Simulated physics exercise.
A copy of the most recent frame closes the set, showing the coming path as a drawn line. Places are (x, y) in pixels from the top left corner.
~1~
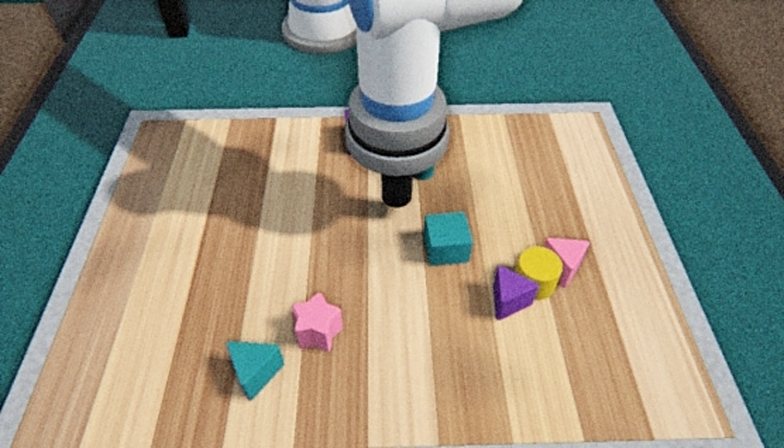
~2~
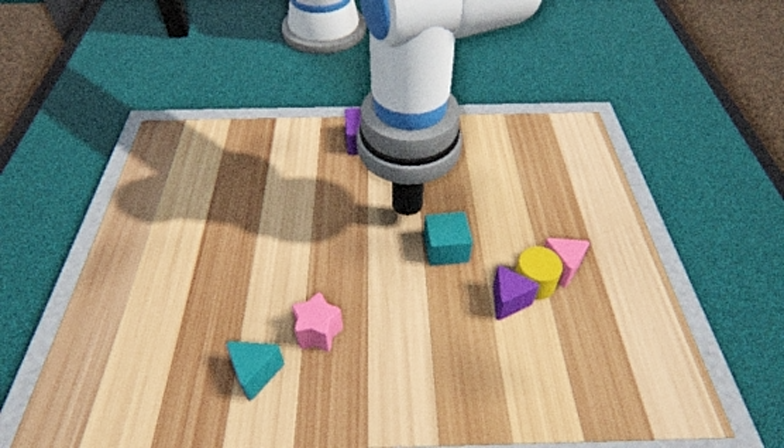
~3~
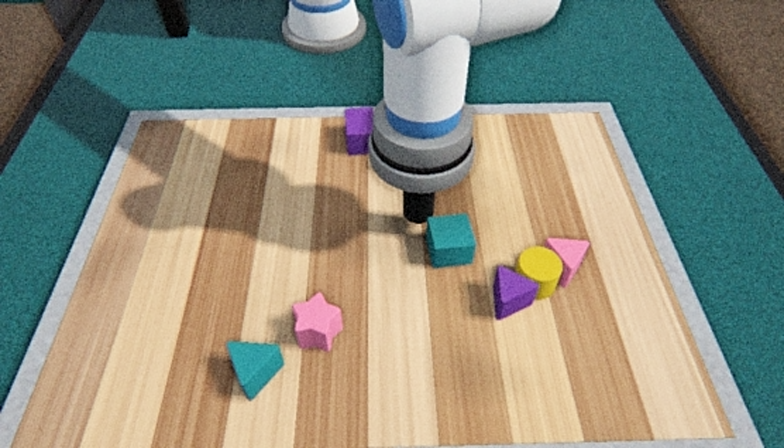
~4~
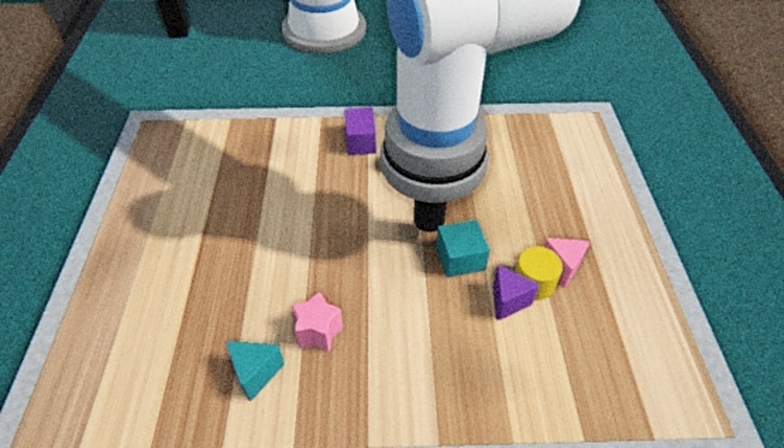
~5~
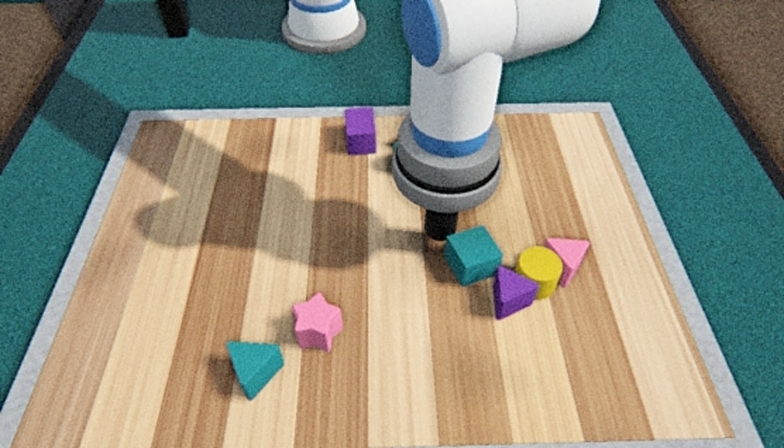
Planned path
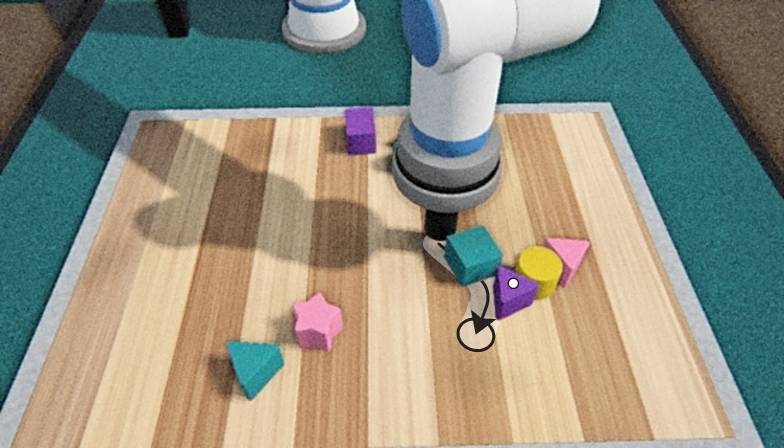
A white and grey robot arm with blue bands reaches over a striped wooden board on a green surface, seen from above at a steady angle. A turquoise cube sits near the centre, purple, yellow and pink blocks cluster at right, a pink star and turquoise triangle lie lower left. The arm's black tip moves right and towards the viewer, nudging the cube slightly towards the cluster.
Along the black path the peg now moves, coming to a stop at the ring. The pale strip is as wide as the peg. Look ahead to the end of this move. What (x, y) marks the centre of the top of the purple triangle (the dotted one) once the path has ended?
The spot you're after is about (565, 319) in the image.
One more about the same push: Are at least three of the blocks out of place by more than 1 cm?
Yes, that is how it ends up.
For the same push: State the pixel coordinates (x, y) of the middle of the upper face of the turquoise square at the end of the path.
The answer is (534, 285).
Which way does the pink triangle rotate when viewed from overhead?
Counterclockwise from above.
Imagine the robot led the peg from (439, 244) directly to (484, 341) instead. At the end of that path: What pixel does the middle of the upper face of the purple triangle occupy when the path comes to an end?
My best guess is (562, 301).
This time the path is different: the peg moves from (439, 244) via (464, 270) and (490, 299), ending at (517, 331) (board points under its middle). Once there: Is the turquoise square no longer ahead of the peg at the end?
Yes - that is the case.
The line goes from (439, 244) through (468, 268) and (488, 299) to (476, 335); the dot is on the purple triangle.
The first path, step by step. One third of the way, peg (471, 254); turquoise square (508, 265), turned 35° anticlockwise; purple triangle (532, 298), turned 40° clockwise; yellow round block (558, 268); pink triangle (581, 249), turned 25° anticlockwise.
Two thirds of the way, peg (491, 286); turquoise square (534, 285), turned 60° anticlockwise; purple triangle (565, 319), turned 75° clockwise; yellow round block (578, 274); pink triangle (586, 248), turned 35° anticlockwise.
At the end, peg (479, 321); turquoise square (534, 285), turned 60° anticlockwise; purple triangle (565, 319), turned 75° clockwise; yellow round block (578, 274); pink triangle (586, 248), turned 35° anticlockwise.
